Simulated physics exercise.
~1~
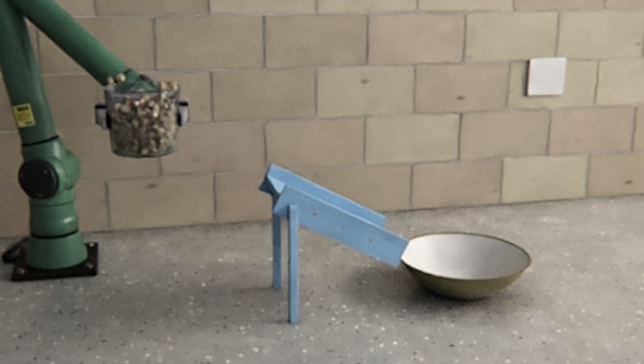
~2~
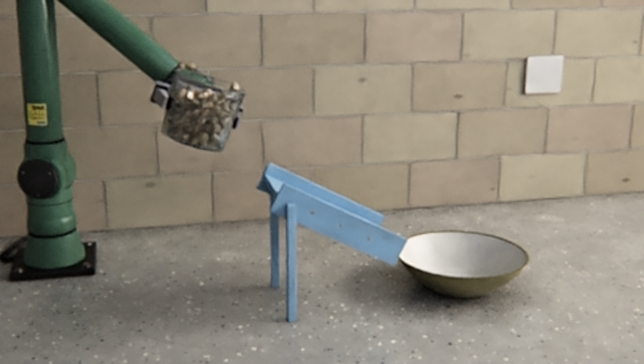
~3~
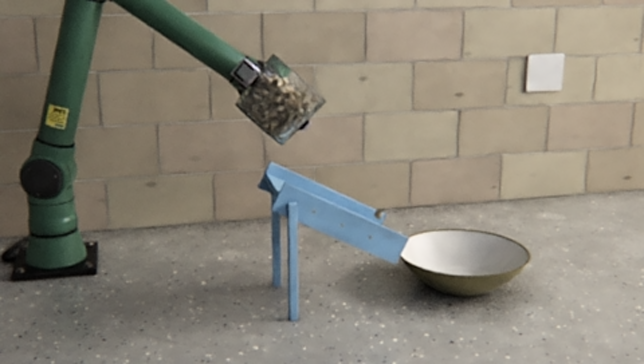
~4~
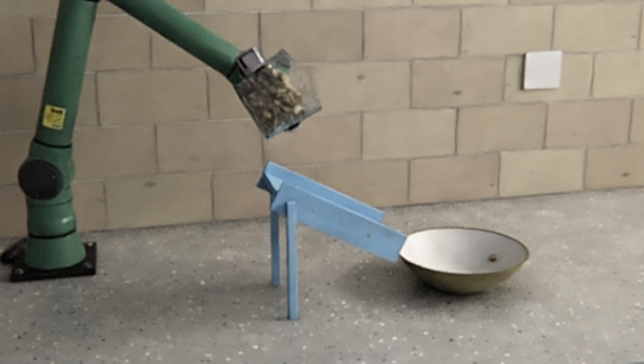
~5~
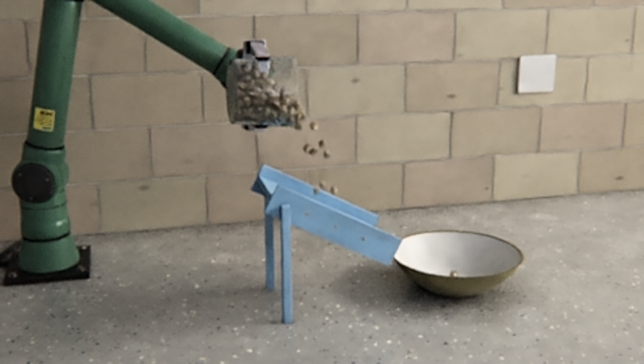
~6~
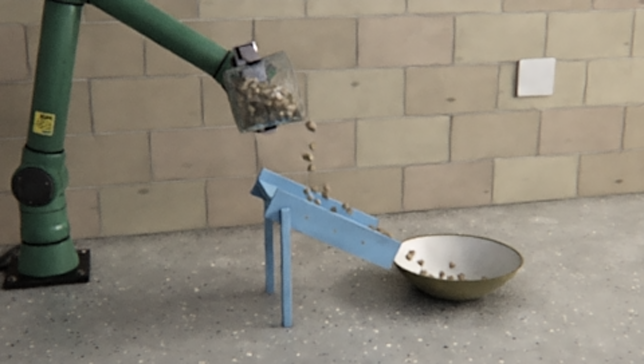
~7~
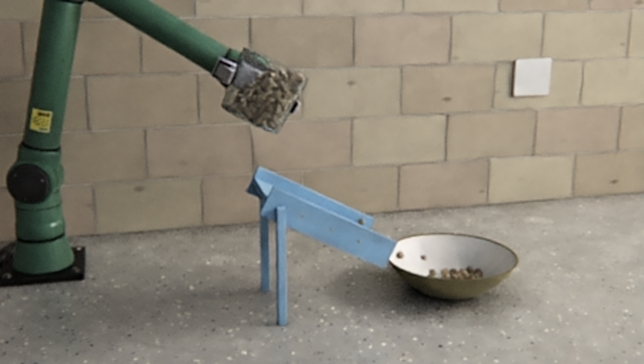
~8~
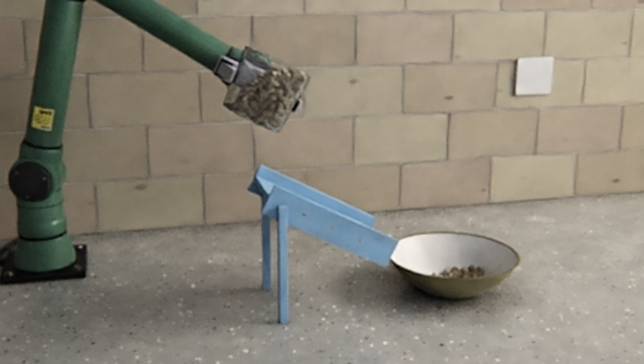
A green robot arm tips a clear beaker, pouring some pebbles down a blue chute into a bowl.
